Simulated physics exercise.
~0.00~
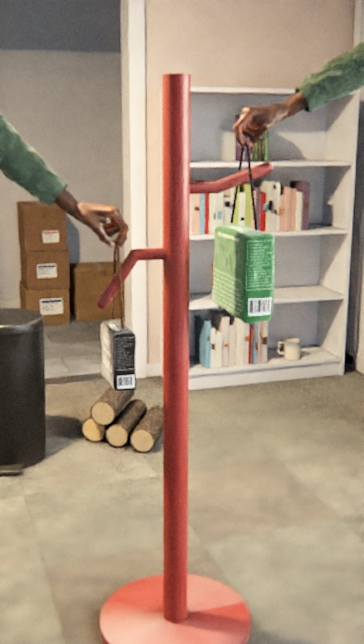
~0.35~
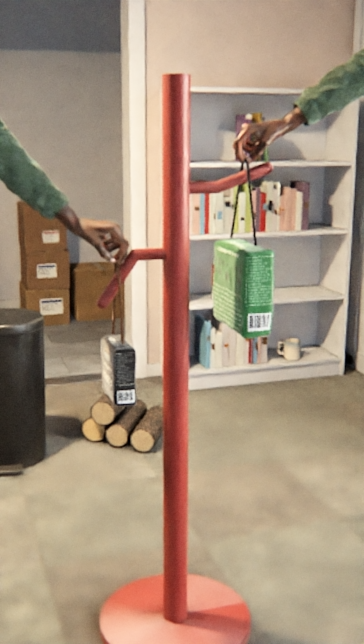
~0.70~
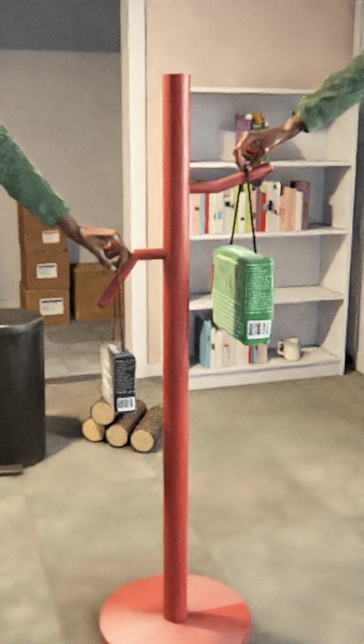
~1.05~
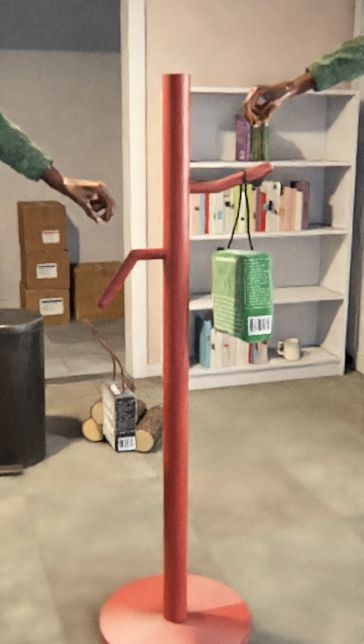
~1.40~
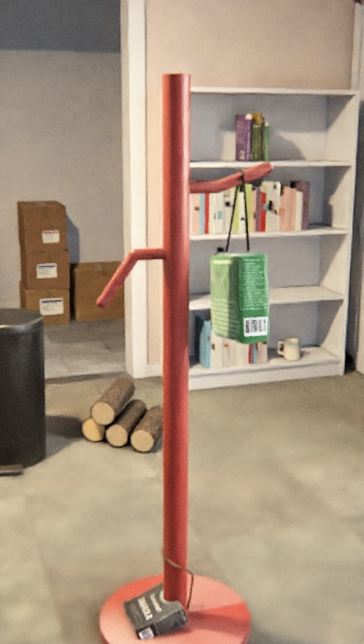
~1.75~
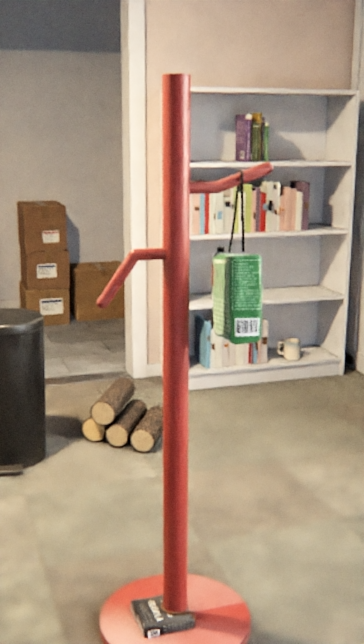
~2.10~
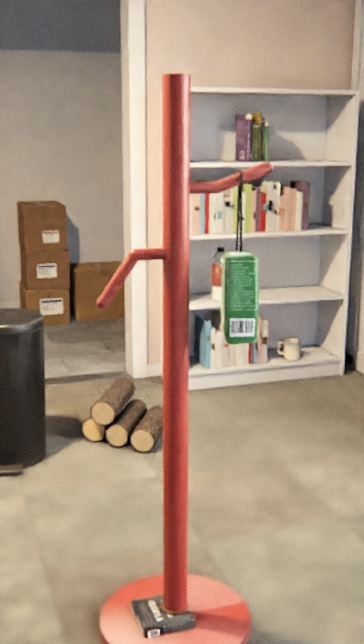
Two hands in green sleeves reach in from either side of a red post with two pegs, seen from a fixed view in a room with a white bookshelf, cardboard boxes and stacked logs behind. The left hand holds a small black pouch by its cord at the lower, downward-sloping peg, while the right holds a green bag at the upper peg. Both lower their loads slightly, then let go and draw back. The black pouch drops and lands on its side on the post's round red base. The green bag stays hanging from the right peg, turning gently.
